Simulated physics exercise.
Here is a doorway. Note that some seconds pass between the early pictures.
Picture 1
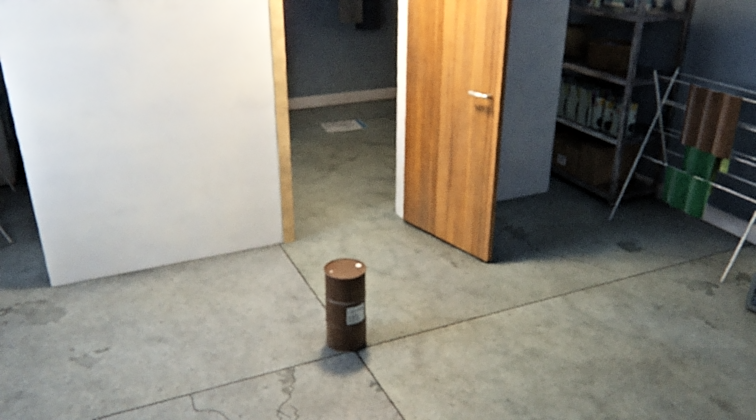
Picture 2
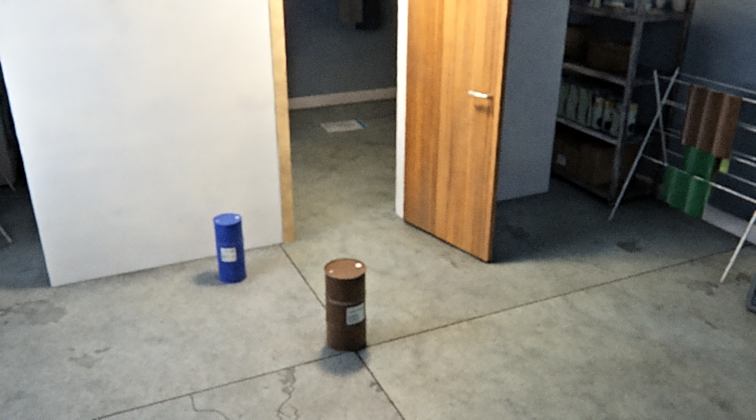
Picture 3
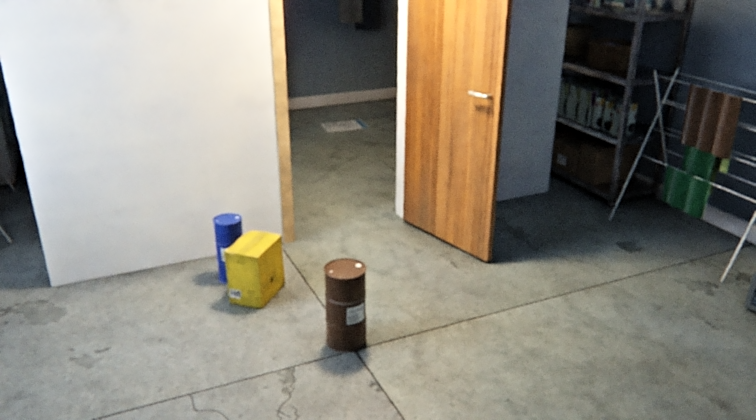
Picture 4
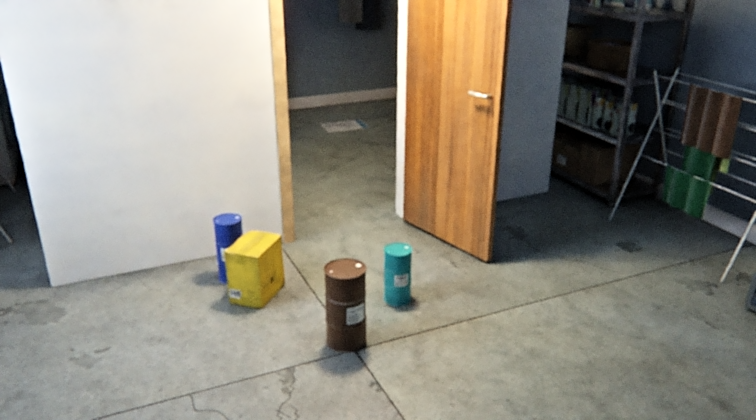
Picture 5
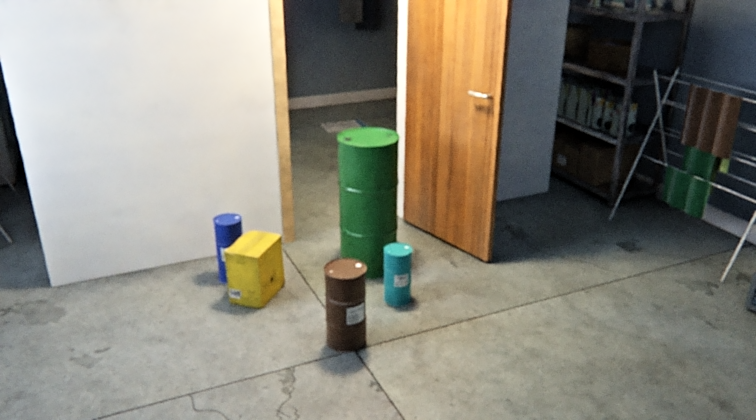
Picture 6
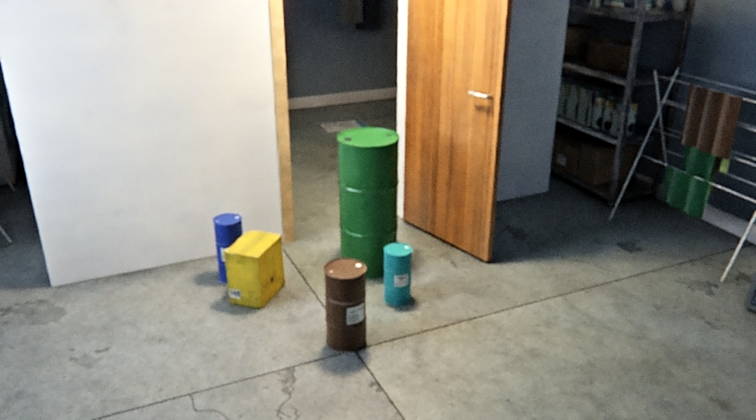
Doorway with its wooden door standing open and still, as blue canister, yellow box, turquoise canister and green drum appear around brown canister.
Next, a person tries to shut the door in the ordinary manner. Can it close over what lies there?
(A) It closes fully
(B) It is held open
The answer is B.
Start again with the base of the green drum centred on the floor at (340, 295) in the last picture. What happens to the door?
After that, the door ends up flush.
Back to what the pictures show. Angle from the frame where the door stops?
Near 60° open.
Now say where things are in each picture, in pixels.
Door wide open and still, in the first picture.
Door wide open and still; blue canister (230, 249), in the second picture.
Door wide open and still; yellow box (256, 269); brown canister (346, 305), in the third picture.
Door wide open and still; turquoise canister (398, 274); blue canister (230, 249), in the fourth picture.
Door wide open and still; yellow box (256, 269); brown canister (346, 305), in the fifth picture.
Door wide open and still; green drum (369, 203); turquoise canister (398, 274), in the sixth picture.
Then, 0.40 s after the last picture, door 97° open.
Then, 0.70 s after the last picture, door 82° open.
Then, 0.90 s after the last picture, door 70° open.
Then, 1.10 s after the last picture, door 61° open.
At rest, door 60° open; all 5 in place. Seen from the same camera at the end, green drum near (366, 203).
